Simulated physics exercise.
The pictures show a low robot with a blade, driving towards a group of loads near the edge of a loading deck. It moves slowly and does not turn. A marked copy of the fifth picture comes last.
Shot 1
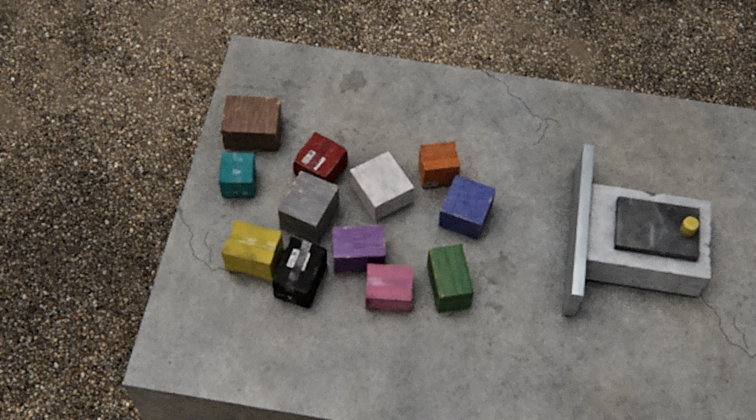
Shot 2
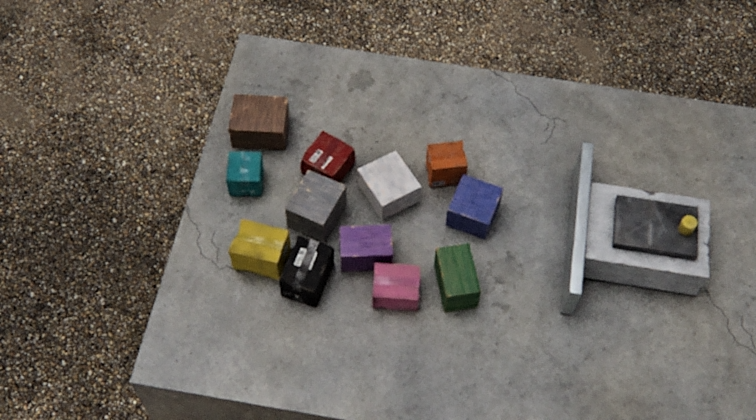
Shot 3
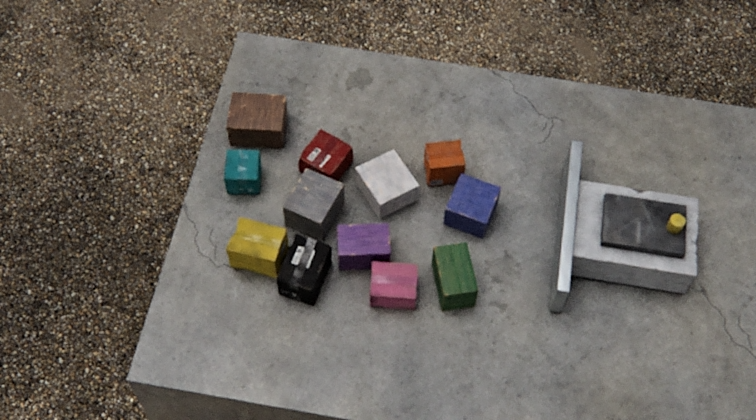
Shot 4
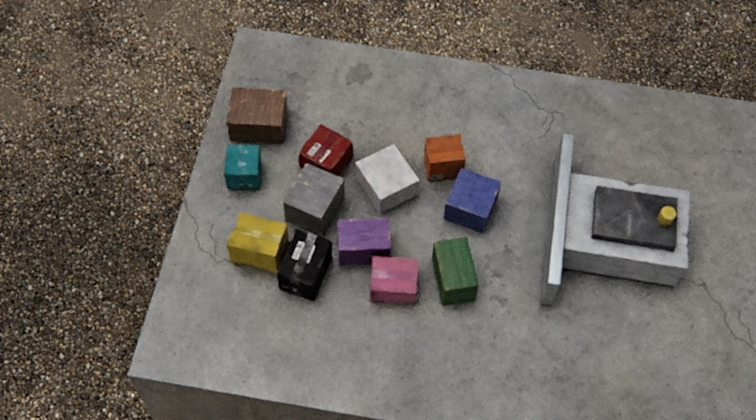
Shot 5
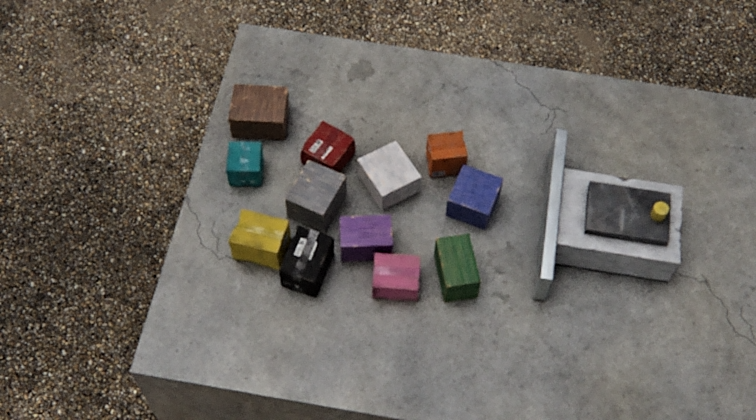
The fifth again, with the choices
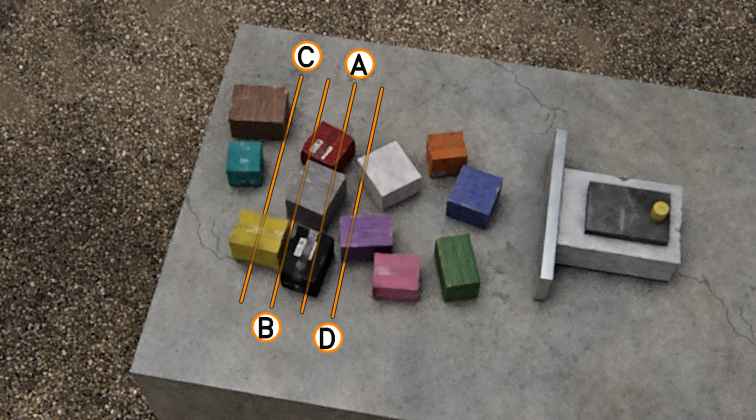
A low grey robot with an upright blade, a dark top panel and a yellow knob sits at the right of a cracked concrete deck, seen from high above with brown gravel around it. Brown, turquoise, red, grey, white, orange, blue, yellow, black, purple, pink and green blocks cluster at the left. The robot creeps left without turning, the blocks stay put, and the camera shifts slightly.
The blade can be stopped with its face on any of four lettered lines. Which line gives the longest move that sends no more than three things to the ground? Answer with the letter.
It can go as far as B.
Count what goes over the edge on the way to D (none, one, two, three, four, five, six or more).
By then, none.
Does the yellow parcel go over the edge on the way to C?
Yes.
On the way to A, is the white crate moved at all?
By then, yes.
On the marked copy, A at (330, 191); B at (302, 186); C at (273, 182); D at (359, 195).
With B. Early on, robot (530, 197); pink box (387, 275); green crate (428, 265).
Further on, robot (439, 183); brown crate (235, 98); turquoise parcel (231, 158).
At the end, robot (369, 172); yellow parcel over the edge; turquoise parcel over the edge; three fallen.
As for the rest, A is within the limit but short; C drops six; D is within the limit but short.
